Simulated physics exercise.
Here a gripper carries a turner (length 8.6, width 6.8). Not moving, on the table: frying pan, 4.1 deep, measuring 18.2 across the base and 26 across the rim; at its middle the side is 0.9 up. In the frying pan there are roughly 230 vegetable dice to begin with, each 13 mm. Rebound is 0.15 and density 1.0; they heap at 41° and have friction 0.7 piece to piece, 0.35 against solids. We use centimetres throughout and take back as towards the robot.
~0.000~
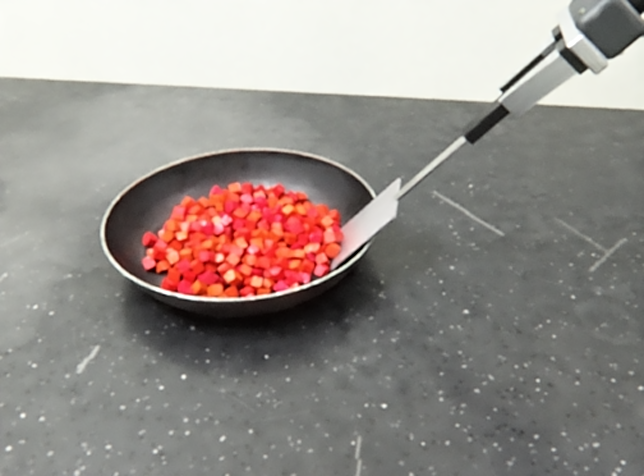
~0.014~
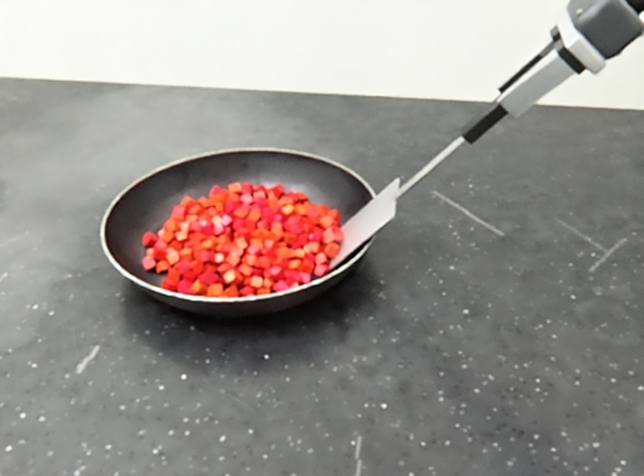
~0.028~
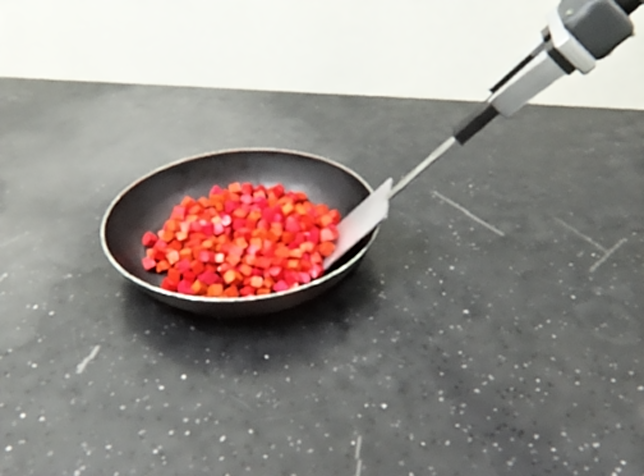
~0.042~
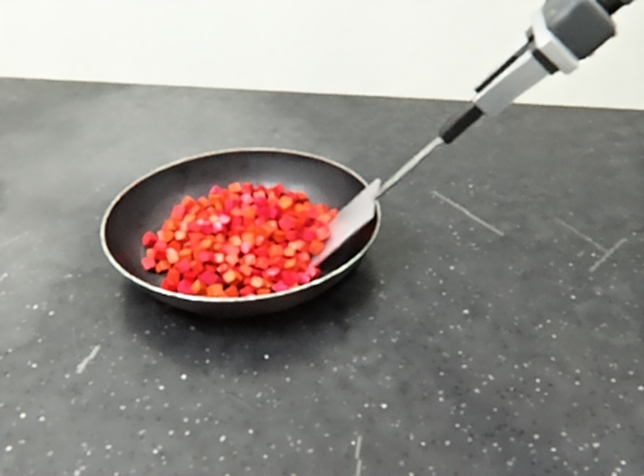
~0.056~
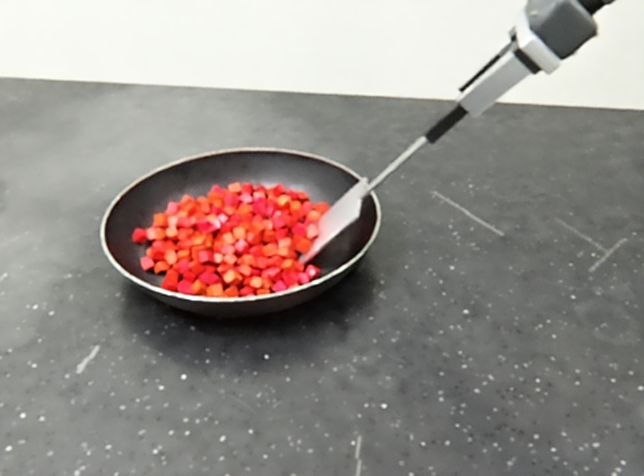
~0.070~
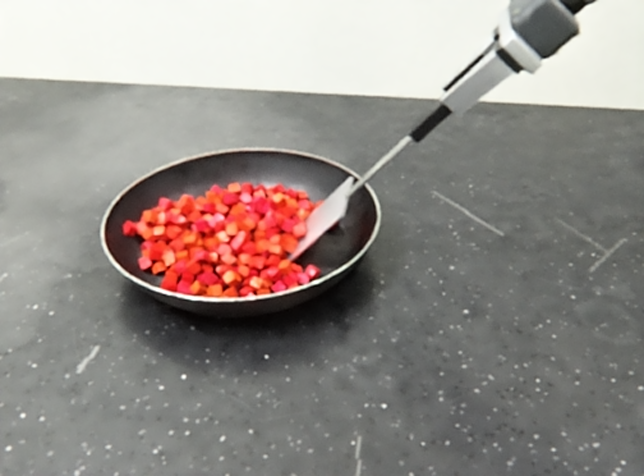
On a dark speckled table, a gripper sliding a turner leftward into a frying pan, nudging red and orange vegetable dice left.
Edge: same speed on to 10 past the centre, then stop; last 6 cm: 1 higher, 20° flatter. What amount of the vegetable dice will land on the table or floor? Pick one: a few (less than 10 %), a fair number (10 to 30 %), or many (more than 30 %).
A fair number, 10 to 30 %.
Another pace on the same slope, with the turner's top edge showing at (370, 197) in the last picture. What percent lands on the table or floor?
15 %.
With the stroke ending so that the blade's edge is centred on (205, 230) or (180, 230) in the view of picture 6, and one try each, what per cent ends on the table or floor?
5 % and 5 %.
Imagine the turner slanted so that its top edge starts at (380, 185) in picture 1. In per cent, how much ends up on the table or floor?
Some 30 per cent.
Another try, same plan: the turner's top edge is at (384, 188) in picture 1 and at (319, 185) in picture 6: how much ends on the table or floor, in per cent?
Close to 30 in a hundred.
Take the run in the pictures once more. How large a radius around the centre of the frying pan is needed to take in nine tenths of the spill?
Seen from above, roughly 25 cm.
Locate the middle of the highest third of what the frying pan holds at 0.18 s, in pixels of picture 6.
Roughly pixel (157, 211).
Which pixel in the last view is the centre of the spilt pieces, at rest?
About (58, 235).
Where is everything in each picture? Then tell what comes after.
The turner top edge at (397, 197), sloping 49°; upper third of the load around (240, 229), from x 150 to 335, top at y 190; 229 in the frying pan, in the first frame.
The turner top edge at (396, 197), sloping 49°; upper third of the load around (240, 229), from x 150 to 335, top at y 190, in the second frame.
The turner top edge at (388, 197), sloping 49°; upper third of the load around (246, 229), from x 150 to 335, top at y 190, in the third frame.
The turner top edge at (375, 197), sloping 49°; upper third of the load around (246, 228), from x 150 to 335, top at y 190, in the fourth frame.
The turner top edge at (361, 196), sloping 49°; upper third of the load around (238, 225), from x 140 to 335, top at y 190, in the fifth frame.
The turner top edge at (348, 195), sloping 49°; upper third of the load around (235, 225), from x 130 to 335, top at y 190; 229 in the frying pan, in the sixth frame.
After 0.13 s, sloping 49°, highest piece 5 above the table; 229 in the frying pan.
After 0.18 s, sloping 43°, highest piece 7 above the table; 226 in the frying pan, 3 on the blade or in flight.
After 0.41 s, sloping 29°, highest piece 8 above the table; 179 in the frying pan, 41 on the table or floor, 9 on the blade or in flight.
After 1.46 s, sloping 29°, highest piece 5 above the table; 179 in the frying pan, 50 on the table or floor.
In the end, 179 in the frying pan, 50 on the table or floor. That is 22 % on the table or floor.
